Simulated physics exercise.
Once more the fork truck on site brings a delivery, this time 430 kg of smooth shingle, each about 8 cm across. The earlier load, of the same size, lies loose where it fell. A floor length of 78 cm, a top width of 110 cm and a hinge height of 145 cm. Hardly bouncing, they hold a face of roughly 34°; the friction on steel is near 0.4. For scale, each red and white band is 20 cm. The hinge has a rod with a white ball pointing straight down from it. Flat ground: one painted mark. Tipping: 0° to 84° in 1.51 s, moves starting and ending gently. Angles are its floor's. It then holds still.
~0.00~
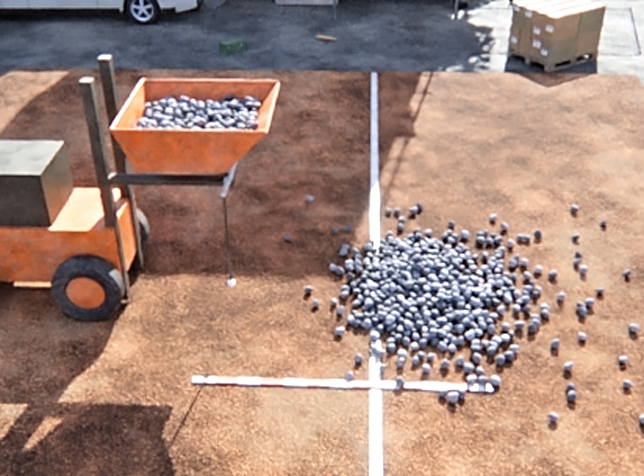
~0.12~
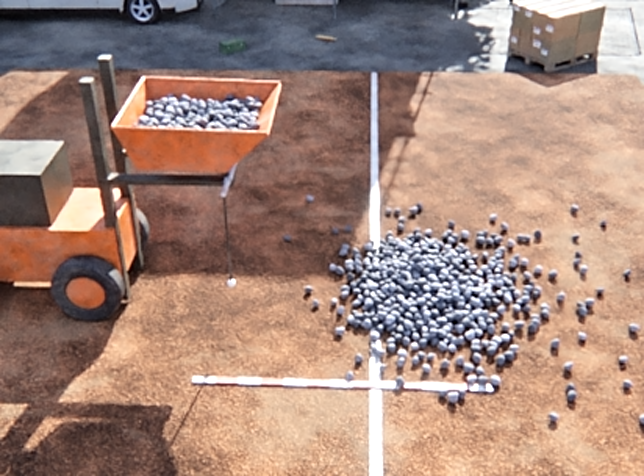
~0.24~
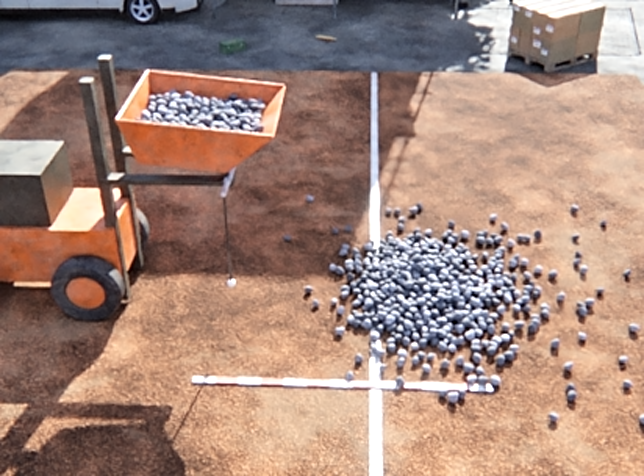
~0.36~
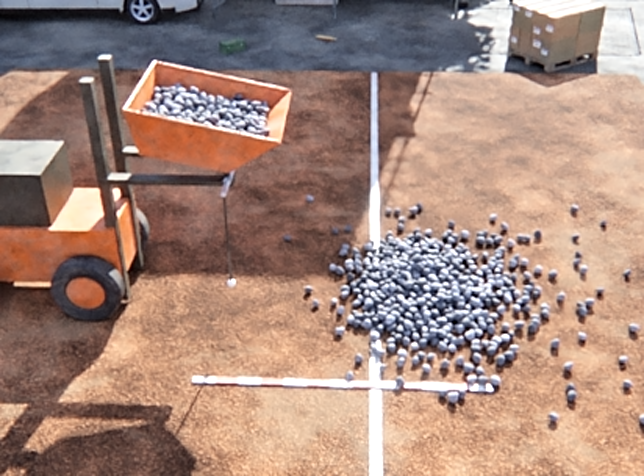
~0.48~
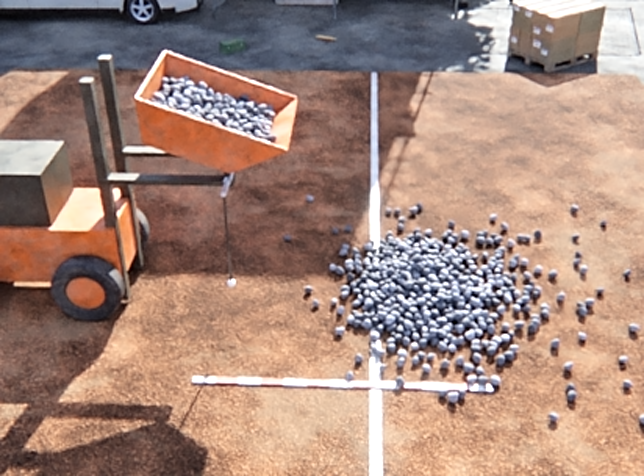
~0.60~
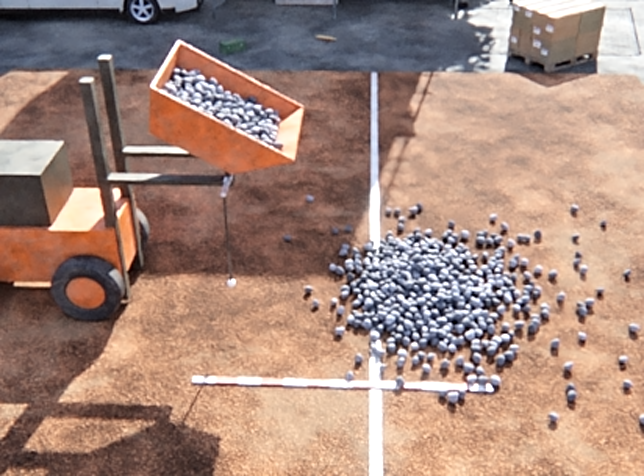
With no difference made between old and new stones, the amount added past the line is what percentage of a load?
It is roughly 47 per cent of a load.
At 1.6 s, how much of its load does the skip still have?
Roughly 20 per cent is still inside.
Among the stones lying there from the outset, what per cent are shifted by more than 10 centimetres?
20 %.
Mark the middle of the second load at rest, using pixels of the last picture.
(371, 285).
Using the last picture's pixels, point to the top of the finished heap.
Peak pixel: Approx. (397, 272).
After 1.1 s the floor is at 71°; in per cent of one load, 98 in the skip, 12 short of the line, 89 past the line; the foremost stones are at (616, 277).
After 1.6 s the floor is at 84°; in per cent of one load, 22 in the skip, 76 short of the line, 102 past the line; the foremost stones are at (616, 277).
After 2.0 s the floor is at 84°; in per cent of one load, 1 in the skip, 69 short of the line, 130 past the line; the foremost stones are at (616, 277).
After 4.6 s the floor is at 84°; in per cent of one load, 0 in the skip, 64 short of the line, 136 past the line; the foremost stones are at (616, 277). Net gain past the line, 47.
